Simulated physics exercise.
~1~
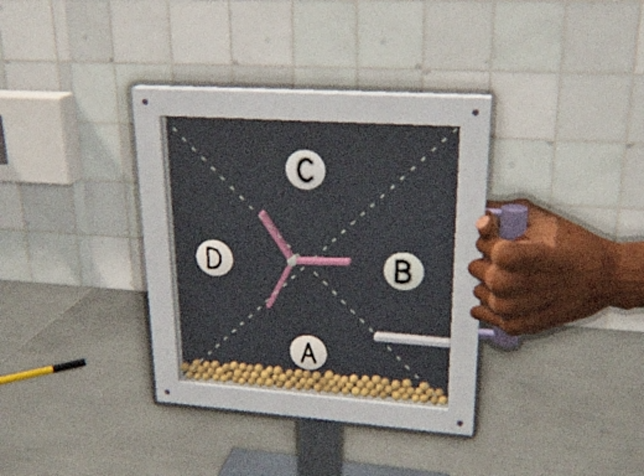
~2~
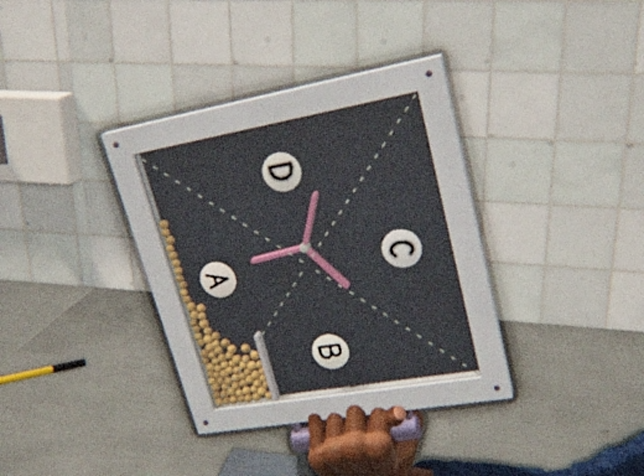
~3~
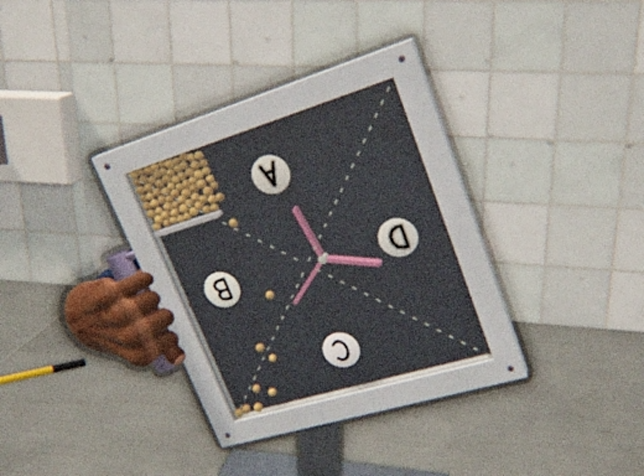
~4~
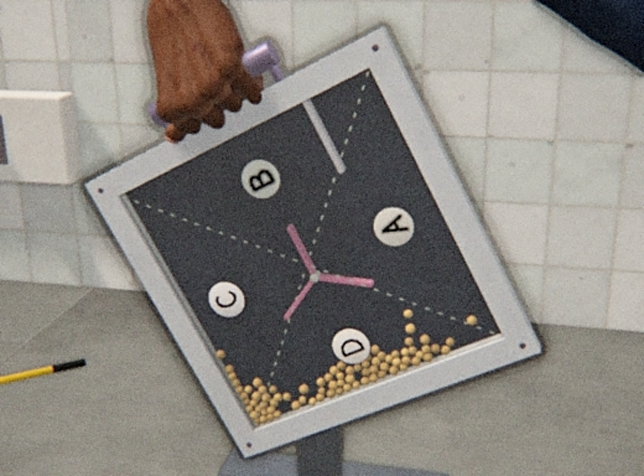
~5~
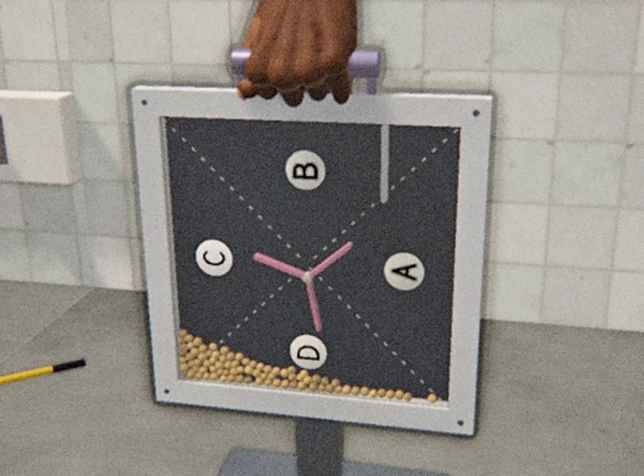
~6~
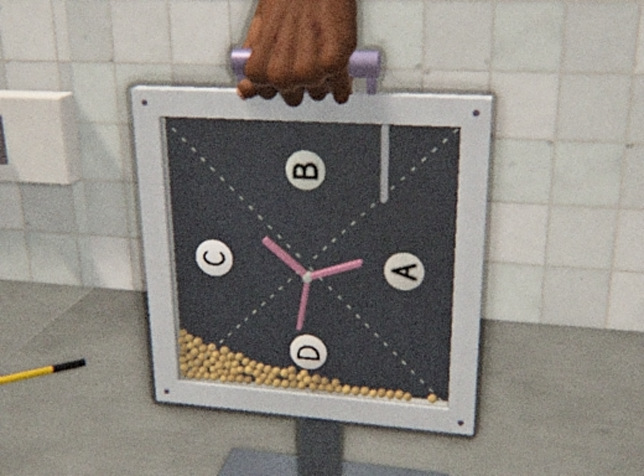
Pale beads tumbling inside a clear-faced square box as a hand turns it clockwise, settling mostly in wedge D, some in C.
